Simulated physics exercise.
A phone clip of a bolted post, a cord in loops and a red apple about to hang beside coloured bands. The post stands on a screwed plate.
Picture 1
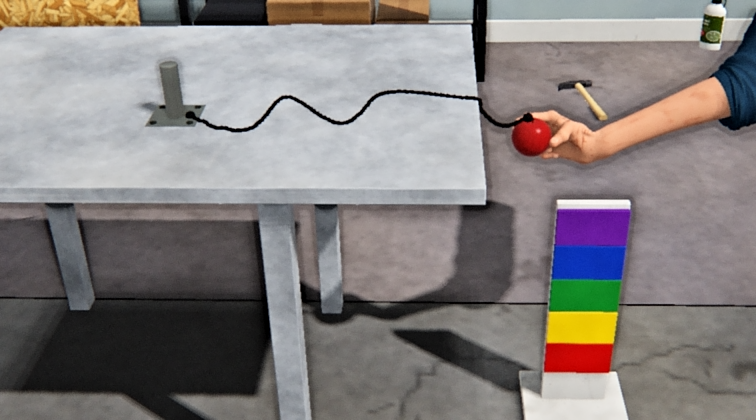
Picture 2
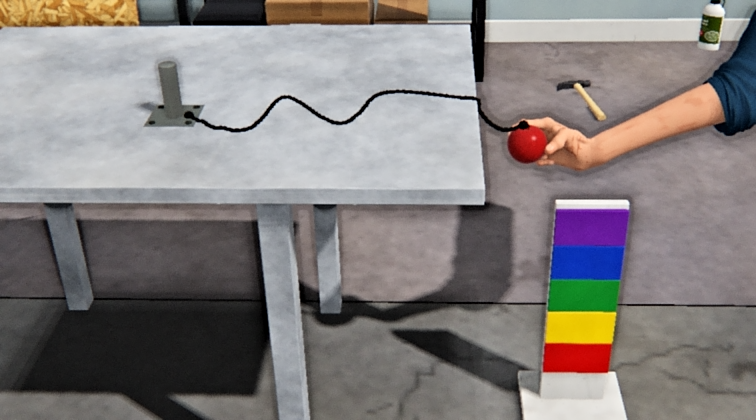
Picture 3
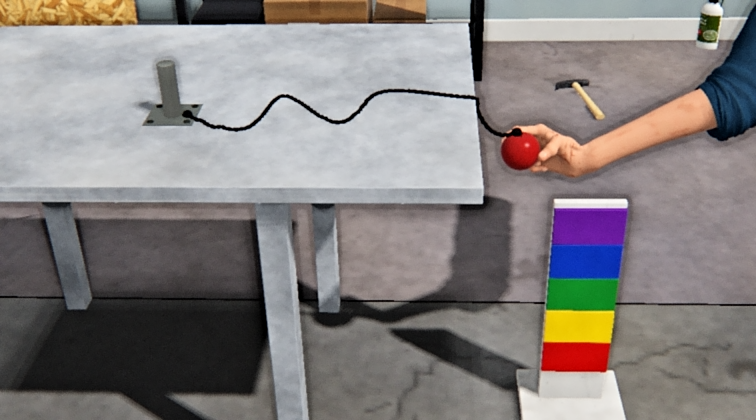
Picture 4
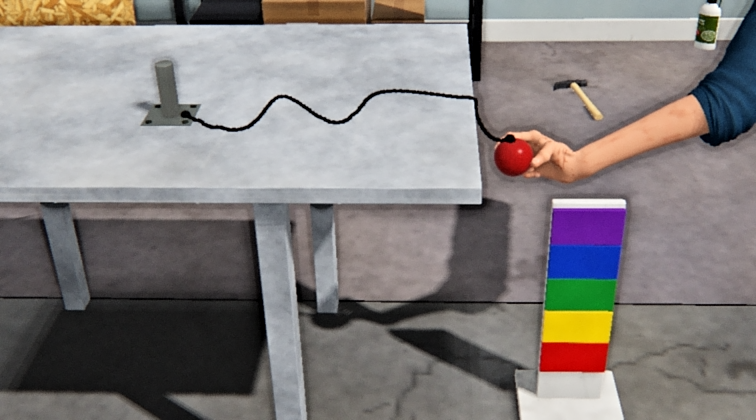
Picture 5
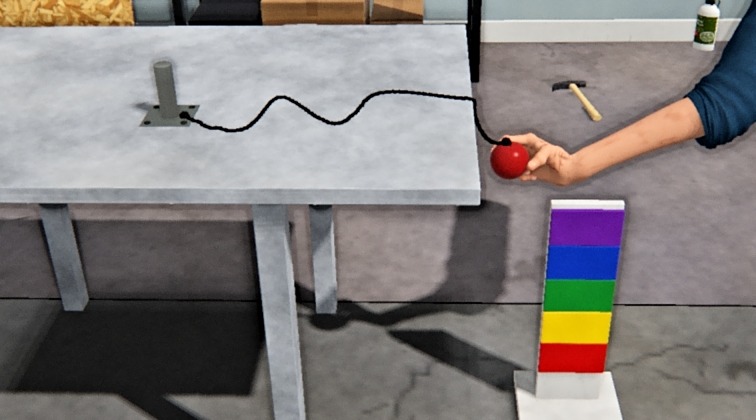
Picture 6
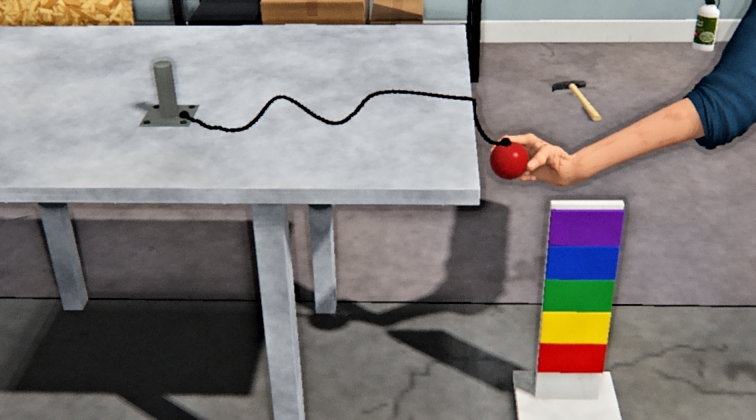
A grey table with a dark cord lying across it in loose waves fills the left of a workshop-like room, seen from slightly above. The cord runs from a short grey post on a plate to a red ball held in a hand at right, above an upright board banded purple, blue, green, yellow and red. The hand lowers the ball slightly down and leftward, then stays nearly still, while the view barely shifts.
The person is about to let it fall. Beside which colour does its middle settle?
The cord holds its middle at green.
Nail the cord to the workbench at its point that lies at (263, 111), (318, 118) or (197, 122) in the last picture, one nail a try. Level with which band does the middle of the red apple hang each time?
It would be blue; purple; green.
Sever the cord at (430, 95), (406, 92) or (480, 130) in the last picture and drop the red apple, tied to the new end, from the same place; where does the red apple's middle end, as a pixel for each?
The places are (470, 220), (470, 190) and (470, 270).
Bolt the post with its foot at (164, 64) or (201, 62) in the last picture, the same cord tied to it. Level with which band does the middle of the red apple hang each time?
It would be blue; green.
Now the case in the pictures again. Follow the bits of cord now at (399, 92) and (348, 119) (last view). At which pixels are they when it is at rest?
At (472, 175), then (454, 108).
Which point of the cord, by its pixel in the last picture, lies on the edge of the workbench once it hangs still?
The one at (357, 111).
Early on, apple near (436, 298); level with green.
Midway, apple near (485, 304); level with green.
Finally, apple near (469, 307); level with green. At green.
